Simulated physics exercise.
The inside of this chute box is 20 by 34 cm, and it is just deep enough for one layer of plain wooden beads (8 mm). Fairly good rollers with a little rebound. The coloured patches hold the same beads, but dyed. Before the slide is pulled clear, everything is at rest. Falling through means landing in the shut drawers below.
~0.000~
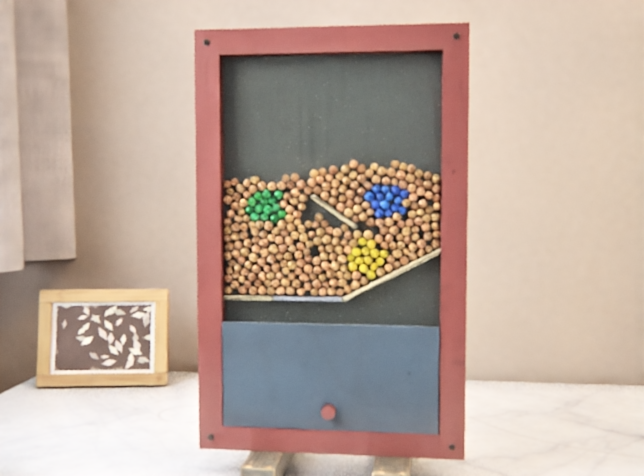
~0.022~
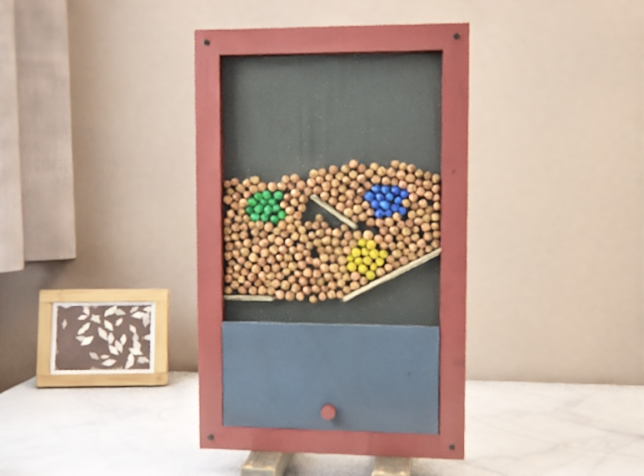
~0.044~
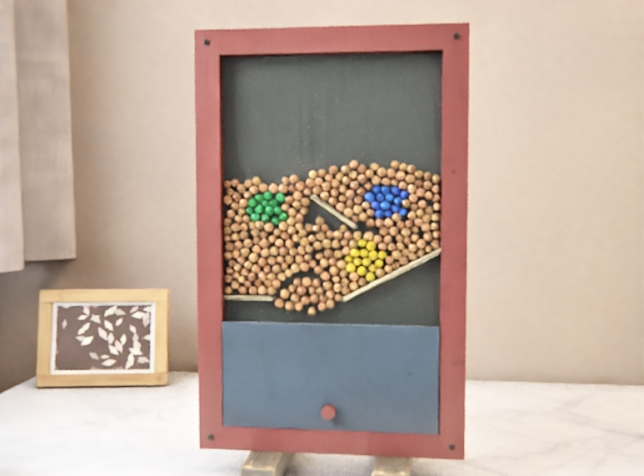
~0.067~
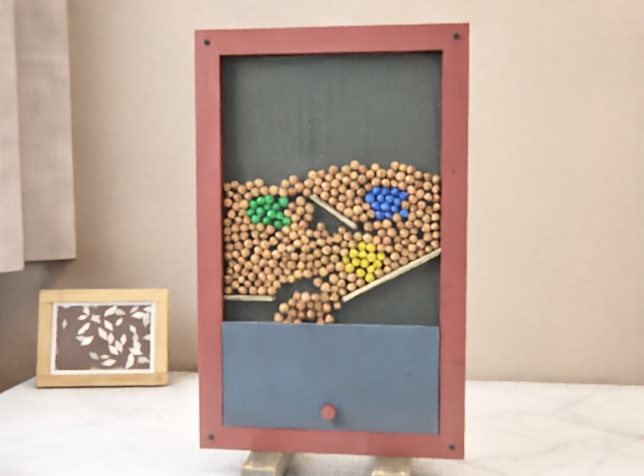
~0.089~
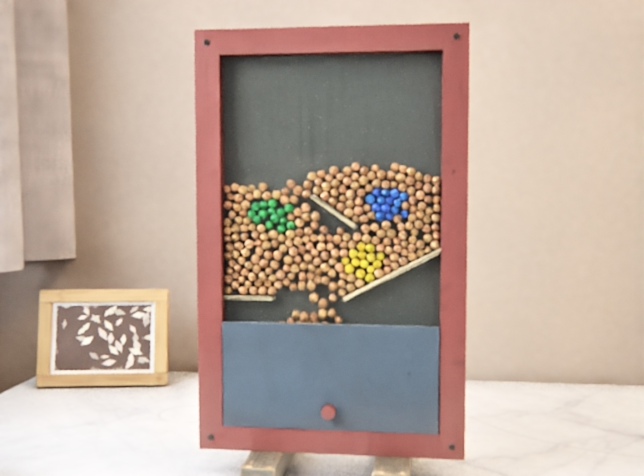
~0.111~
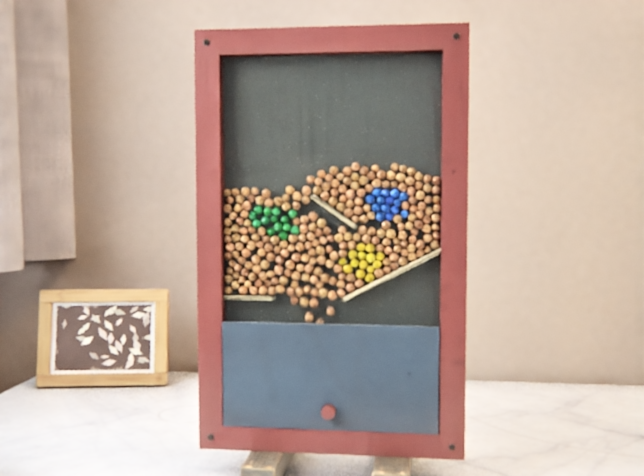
Inside a red-framed upright box, a gap opened in the floor beneath a bed of wooden beads, and some dropped through in a clump, then a trickle, while the green patch sank slightly rightward.
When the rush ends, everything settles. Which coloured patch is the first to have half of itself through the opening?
The green patch.
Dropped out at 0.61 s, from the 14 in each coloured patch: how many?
The green patch has 14 out, the blue patch 0, the yellow patch 14.
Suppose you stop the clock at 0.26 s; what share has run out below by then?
I'd guess near 30 in a hundred.
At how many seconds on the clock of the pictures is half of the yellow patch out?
At about 0.6 s.
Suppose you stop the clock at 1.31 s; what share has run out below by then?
95 per cent or thereabouts.
After 0.26 s, 30 % are out; out of 14, green 0, blue 0, yellow 0.
After 0.61 s, 65 % are out; out of 14, green 14, blue 1, yellow 14.
After 1.31 s, 95 % are out; out of 14, green 14, blue 14, yellow 14.
Settled by 1.5 s, 95 % are out; out of 14, green 14, blue 14, yellow 14; half out at green 0.30 s, blue 0.67 s, yellow 0.50 s.
